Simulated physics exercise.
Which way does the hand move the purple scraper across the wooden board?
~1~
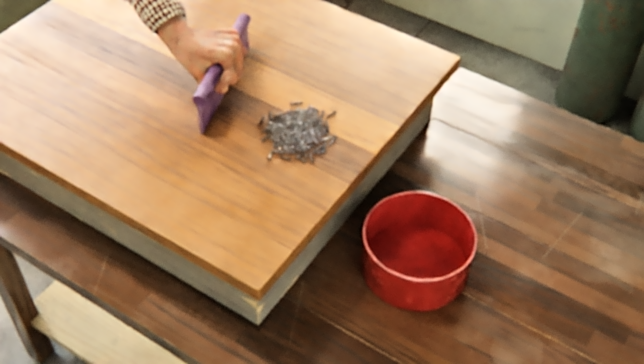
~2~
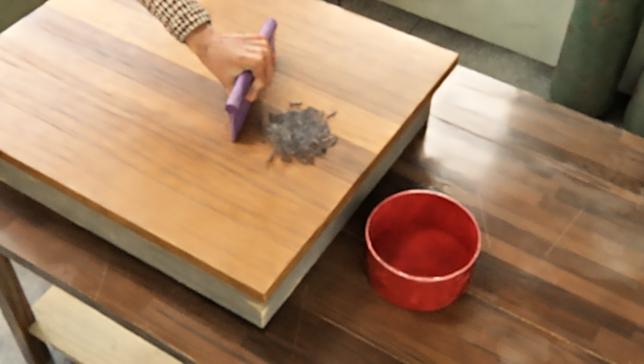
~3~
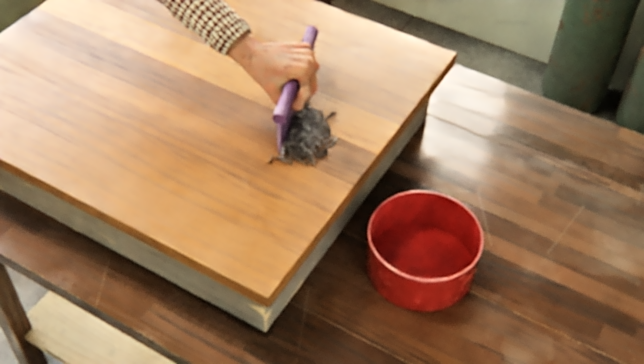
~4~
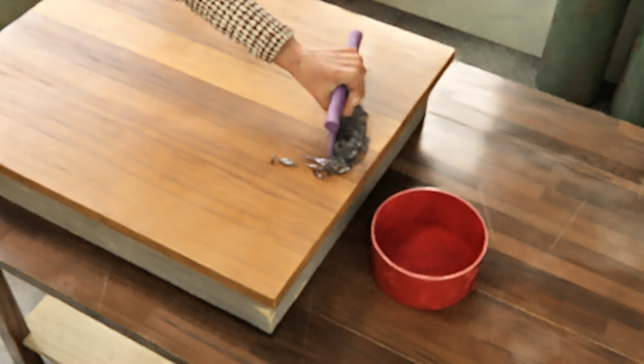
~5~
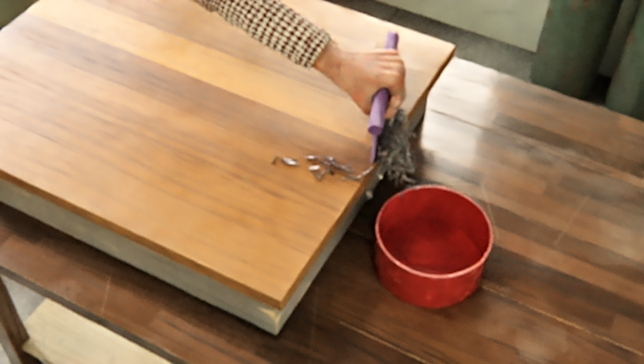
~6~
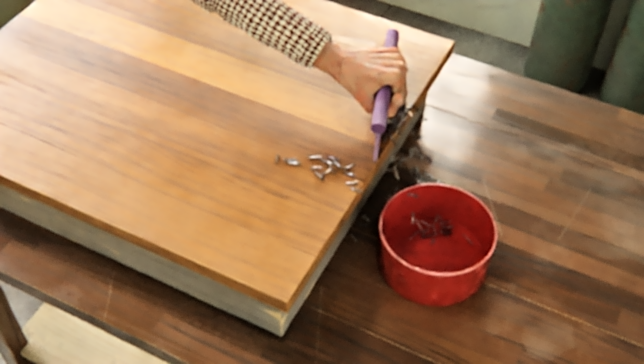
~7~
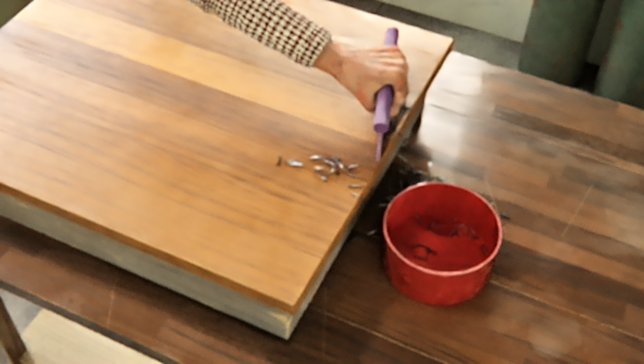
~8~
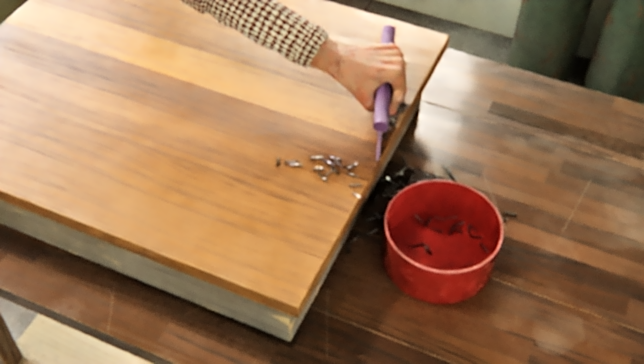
The hand moves the scraper to the right, toward the edge of the board beside the red pot.
On a wooden board set on a dark wood table, a hand pushes a purple scraper into a pile of small steel screws, driving many over the edge, where some land in a red pot, most miss it, and a few stay on the board.
